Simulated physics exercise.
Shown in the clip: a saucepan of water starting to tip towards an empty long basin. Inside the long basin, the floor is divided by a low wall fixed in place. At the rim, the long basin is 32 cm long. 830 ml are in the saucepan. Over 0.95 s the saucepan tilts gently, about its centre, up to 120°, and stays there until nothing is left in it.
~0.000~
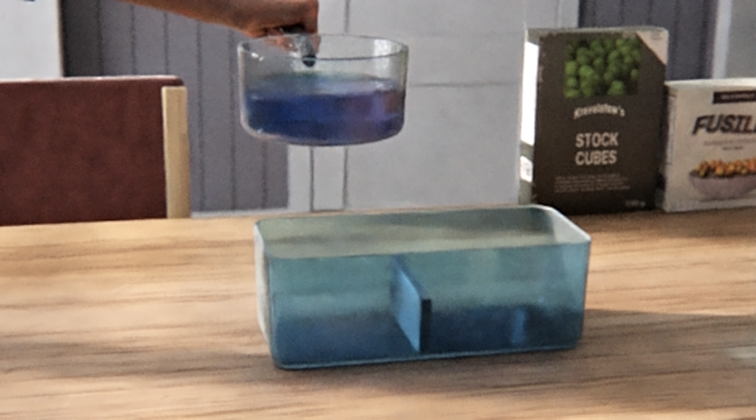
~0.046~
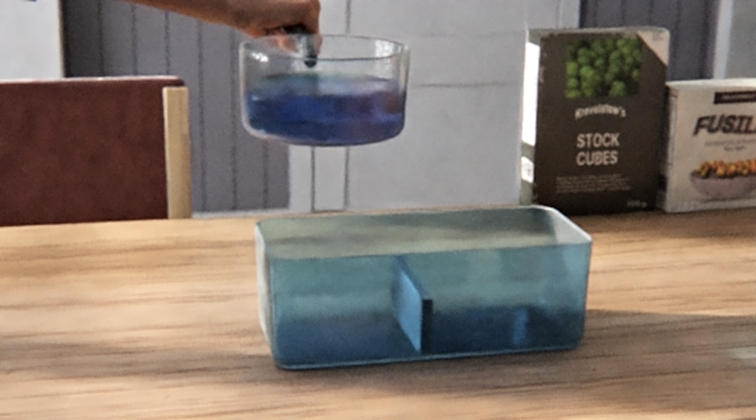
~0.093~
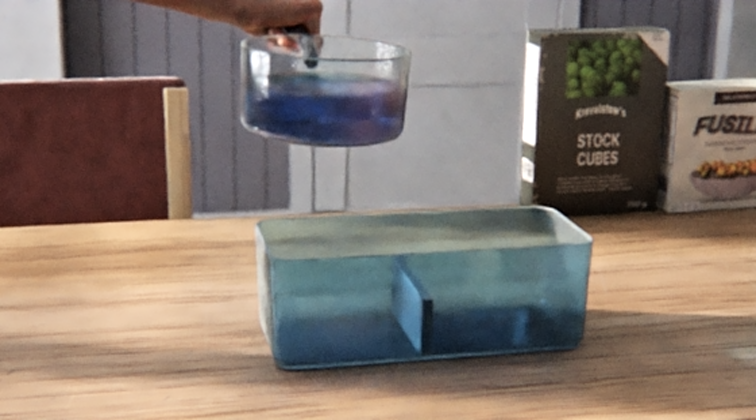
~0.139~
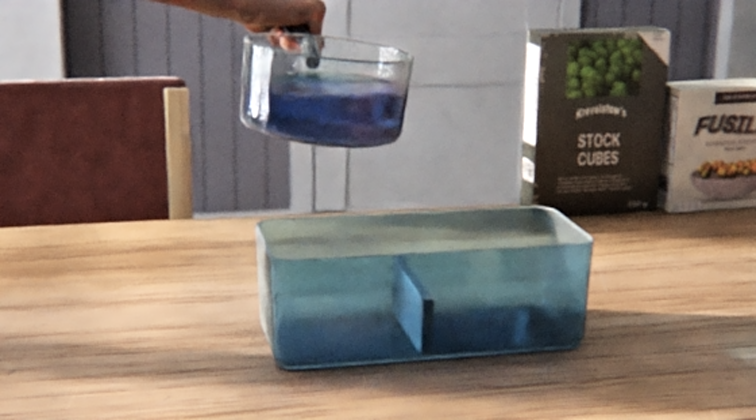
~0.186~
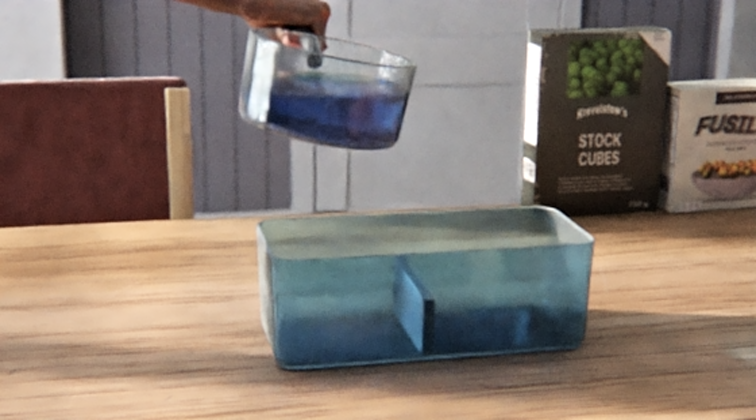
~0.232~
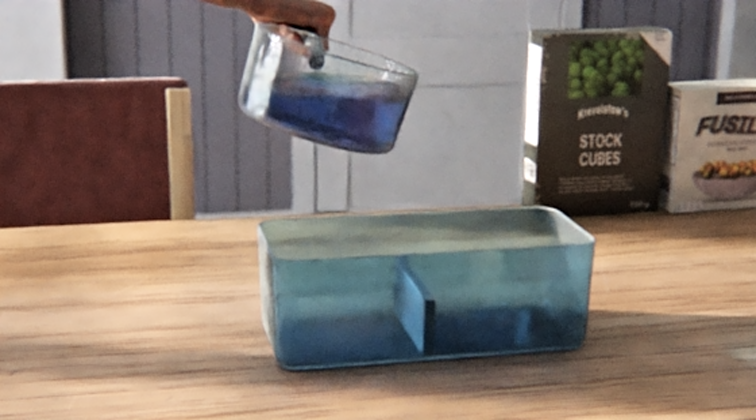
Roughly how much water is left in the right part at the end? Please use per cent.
Roughly 68 per cent is left in the right part.
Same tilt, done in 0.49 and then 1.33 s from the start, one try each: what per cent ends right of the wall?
50 then 75 %.
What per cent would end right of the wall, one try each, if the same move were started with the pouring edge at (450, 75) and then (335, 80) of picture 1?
I'd expect close to 90 per cent and then close to 0 per cent.
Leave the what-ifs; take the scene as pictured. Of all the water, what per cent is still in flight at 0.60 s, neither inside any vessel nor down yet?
Around 42 in a hundred.
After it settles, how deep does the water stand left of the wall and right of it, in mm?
Once settled, the left stands around 14 mm and the right around 26 mm.
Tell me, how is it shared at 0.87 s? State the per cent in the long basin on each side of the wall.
Near 18 on the left, 68 on the right.
Then, 0.60 s in, the tilt is 84° and 47 per cent is still to pour, 0 is left of the wall and 11 right of it.
Then, 0.87 s in, the tilt is 118° and 5 per cent is still to pour, 18 is left of the wall and 68 right of it.
Then, 1.15 s in, the tilt is 120° and 0 per cent is still to pour, 31 is left of the wall and 68 right of it.
Then, 1.45 s in, the tilt is 120° and 0 per cent is still to pour, 31 is left of the wall and 68 right of it.
Finally, 31 per cent lies left of the wall, 68 right of it and 1 outside.
